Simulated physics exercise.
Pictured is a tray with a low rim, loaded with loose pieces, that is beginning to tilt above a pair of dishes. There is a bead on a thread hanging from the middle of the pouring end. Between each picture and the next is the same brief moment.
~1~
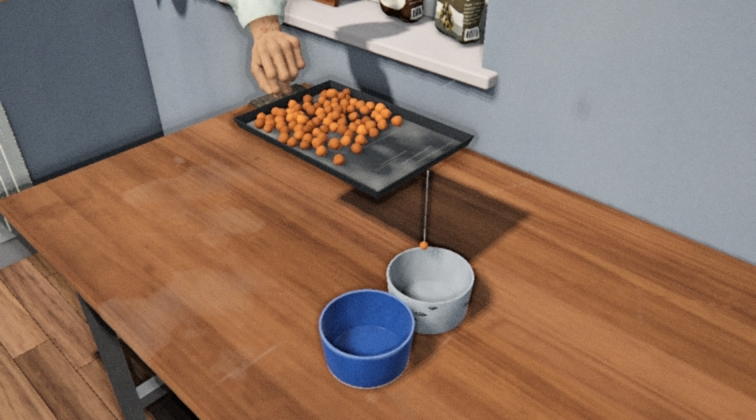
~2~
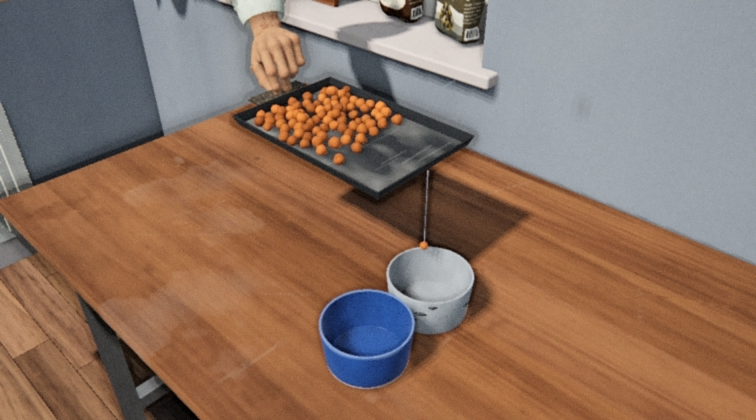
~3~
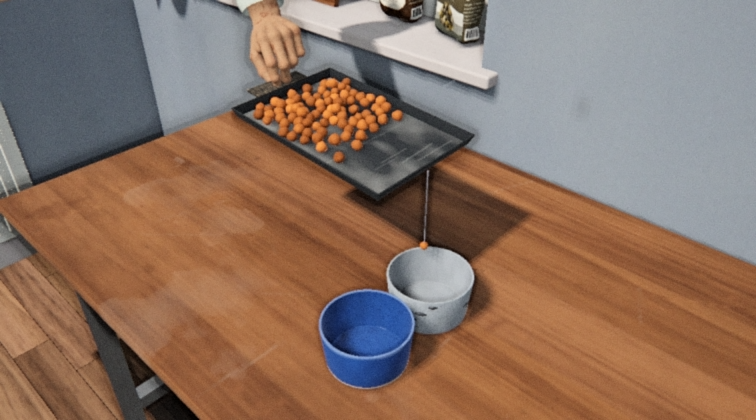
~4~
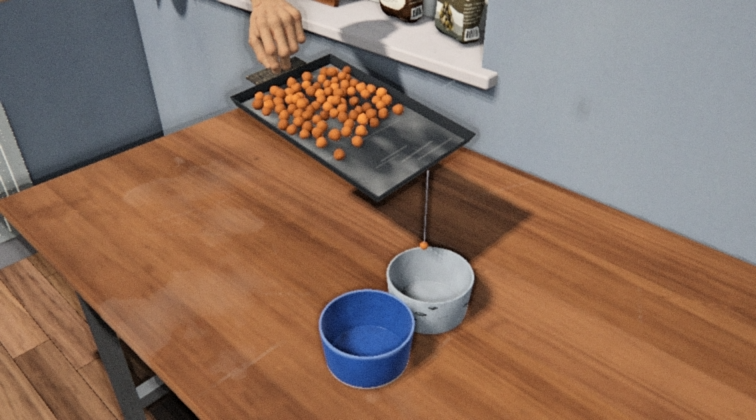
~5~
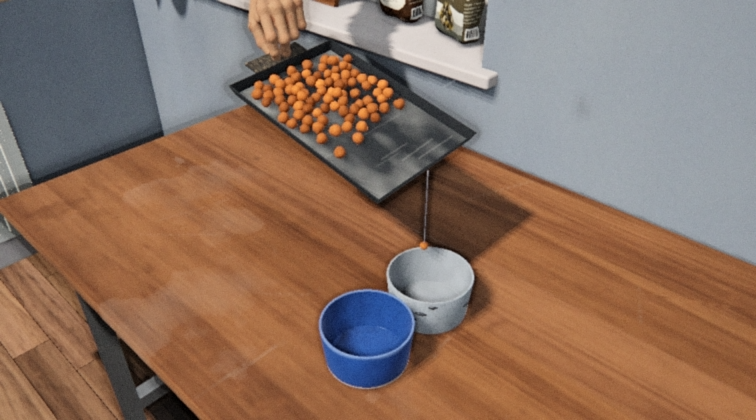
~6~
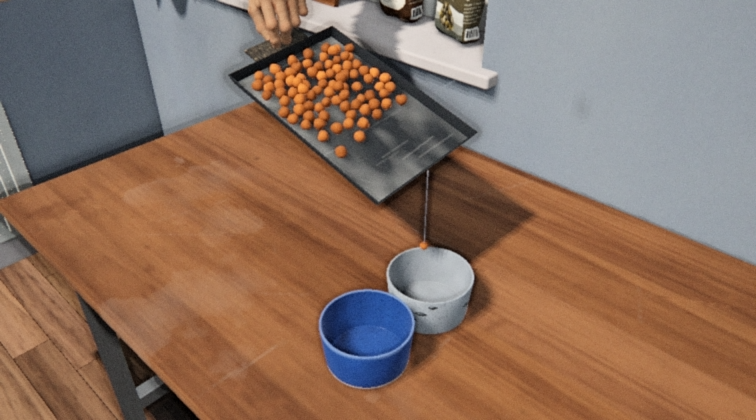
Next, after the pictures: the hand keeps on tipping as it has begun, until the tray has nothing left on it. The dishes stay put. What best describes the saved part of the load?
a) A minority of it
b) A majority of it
Option b: A majority of it.
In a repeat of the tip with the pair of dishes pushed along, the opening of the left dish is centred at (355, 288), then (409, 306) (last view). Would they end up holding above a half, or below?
Short of half and then the bulk of it.
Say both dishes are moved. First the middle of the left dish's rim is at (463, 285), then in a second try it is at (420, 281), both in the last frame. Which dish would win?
Taking the places in turn, it's the left side and then the left side.
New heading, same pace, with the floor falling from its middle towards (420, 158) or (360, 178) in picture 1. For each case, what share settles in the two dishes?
About 30 and 70 percent.
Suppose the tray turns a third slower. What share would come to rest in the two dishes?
I'd expect near 80 per cent.
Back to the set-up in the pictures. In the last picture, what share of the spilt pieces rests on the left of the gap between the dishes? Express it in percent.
That's about 30 per cent of the spill.
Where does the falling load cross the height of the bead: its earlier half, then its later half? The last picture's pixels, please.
Near (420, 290) to start, and near (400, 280) afterwards.
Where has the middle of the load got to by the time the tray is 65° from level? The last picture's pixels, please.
In the last view, the load is centred close to (400, 198).
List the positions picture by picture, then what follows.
In the first picture, corners of the pouring end at (378, 188) and (468, 136), level; middle of the load at (331, 118), coated peanuts; left dish at (402, 361); right dish at (463, 308); bead on its thread at (424, 246).
In the second picture, corners of the pouring end at (378, 189) and (468, 136), level; middle of the load at (331, 116).
In the third picture, corners of the pouring end at (378, 190) and (469, 135), tipped barely, lowest at the left corner; middle of the load at (331, 110).
In the fourth picture, corners of the pouring end at (378, 193) and (470, 133), tipped a little, lowest at the left corner; middle of the load at (331, 102).
In the fifth picture, corners of the pouring end at (379, 195) and (471, 132), tipped a little, lowest at the left corner; middle of the load at (332, 93).
In the sixth picture, corners of the pouring end at (379, 197) and (471, 131), tipped clearly, lowest at the left corner; middle of the load at (333, 86); left dish at (402, 361); right dish at (463, 308).
Soon after the last picture, tray tipped steeply; about half on the tray; a small part in the left dish; a small part in the right dish; a small part outside both; about a quarter in the air.
A little later, tray tipped past a quarter turn; about a third in the left dish; about a third in the right dish; about a quarter outside both; a small part in the air.
Later still, tray tipped past a quarter turn; about a third in the left dish; about a third in the right dish; about a quarter outside both.
At rest, tray tipped past a quarter turn; about a third in the left dish; about a third in the right dish; about a quarter outside both.
